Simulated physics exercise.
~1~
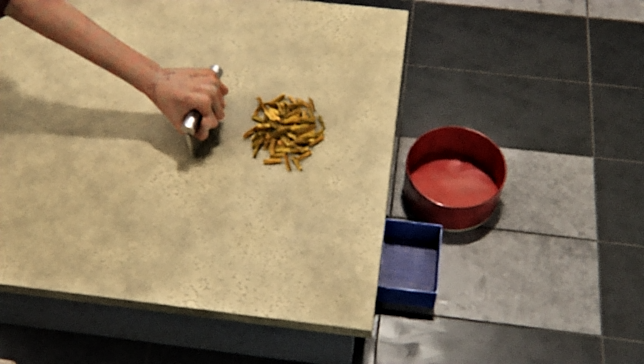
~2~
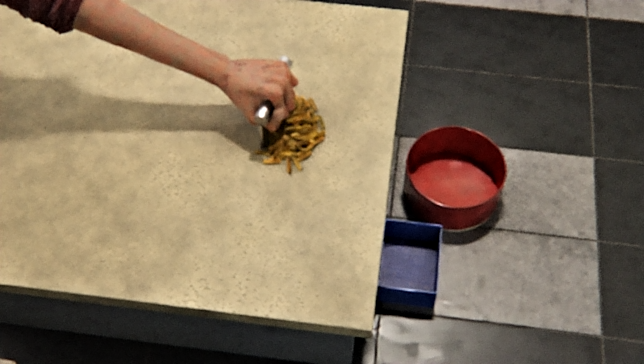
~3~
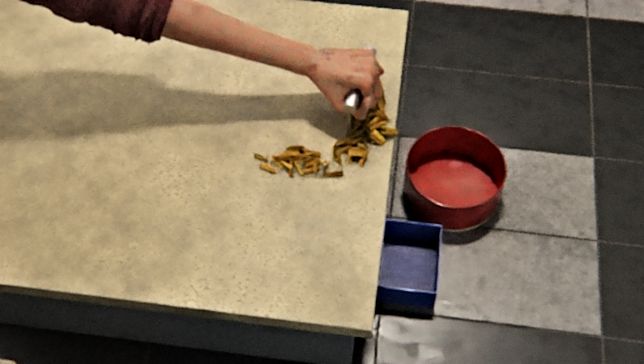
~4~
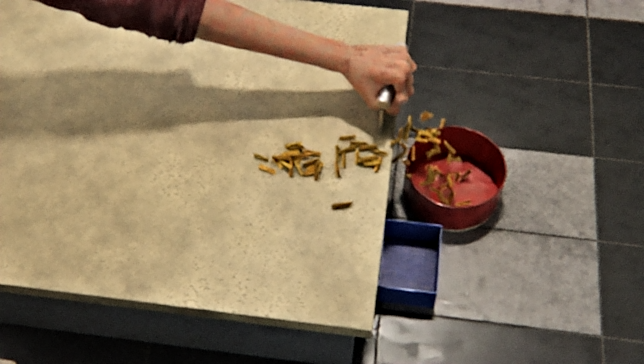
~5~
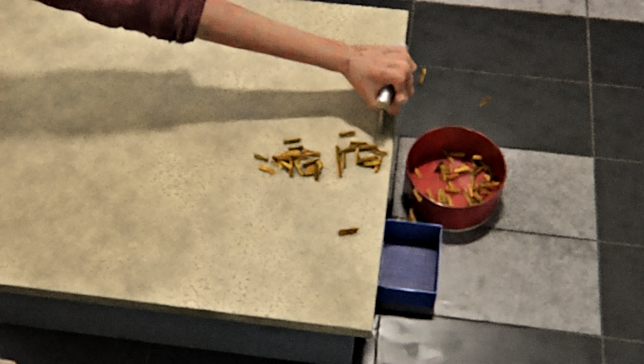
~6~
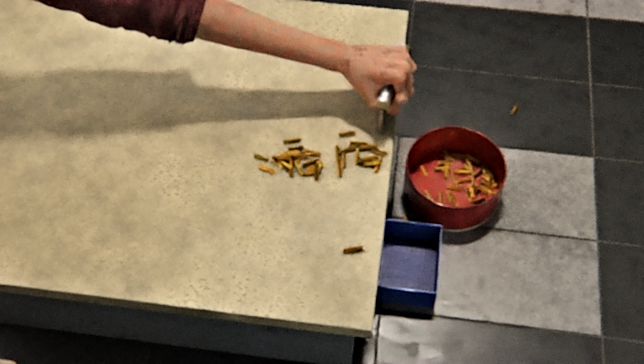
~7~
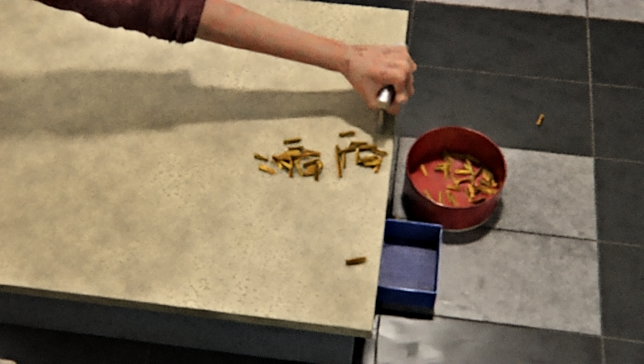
A hand scrapes dry pasta rightward across a table, dropping some into a red pot.
